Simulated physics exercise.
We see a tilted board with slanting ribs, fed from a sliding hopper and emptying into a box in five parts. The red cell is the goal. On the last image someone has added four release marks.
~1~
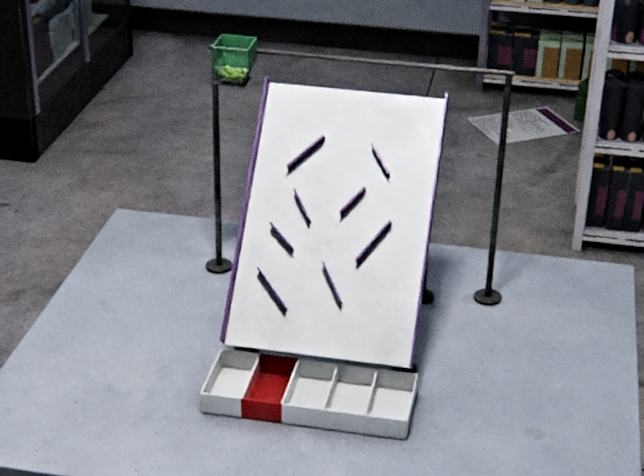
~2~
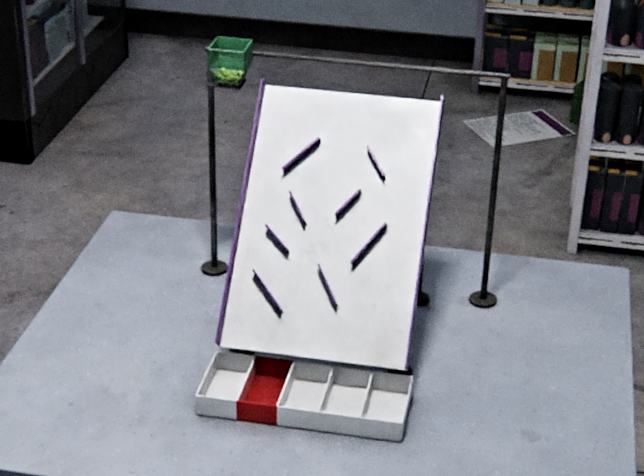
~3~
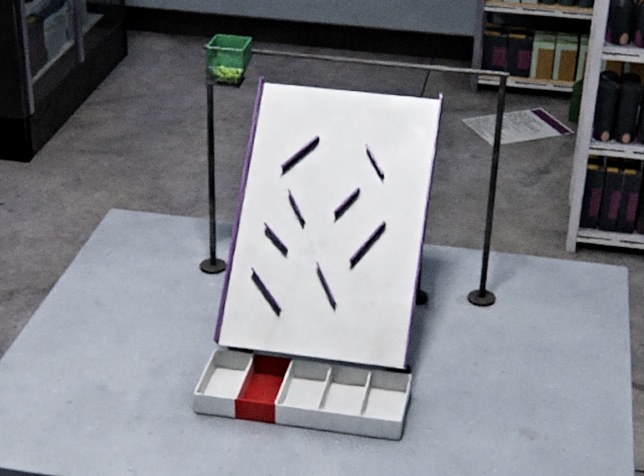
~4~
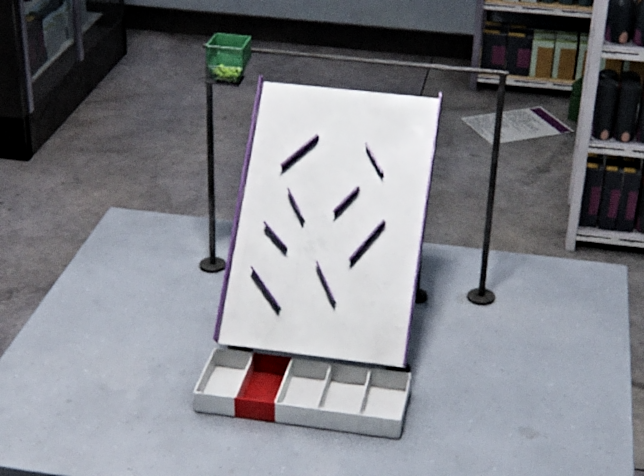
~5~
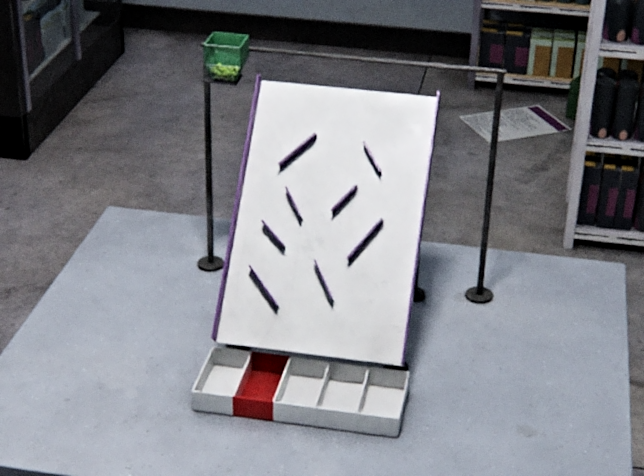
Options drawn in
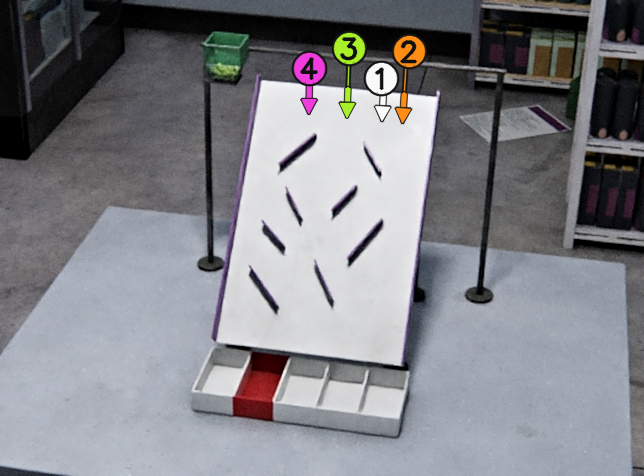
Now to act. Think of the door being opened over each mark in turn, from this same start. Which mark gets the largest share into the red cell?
Best: 3.
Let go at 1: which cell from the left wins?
It is the fifth one.
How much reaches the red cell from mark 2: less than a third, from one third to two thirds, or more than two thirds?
Mark 2 gives less than a third.
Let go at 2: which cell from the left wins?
The fifth from the left.
On the marked copy, mark 1 meets the board at (382, 115); mark 2 meets the board at (402, 117); mark 3 meets the board at (347, 112); mark 4 meets the board at (308, 108).
With 1, a stray few in the red cell, nearly all in other cells, a small part outside the box.
With 2, none in the red cell, nearly all in other cells, a small part outside the box.
With 3, about half in the red cell, about half in other cells, a stray few outside the box.
With 4, a small part in the red cell, nearly all in other cells.
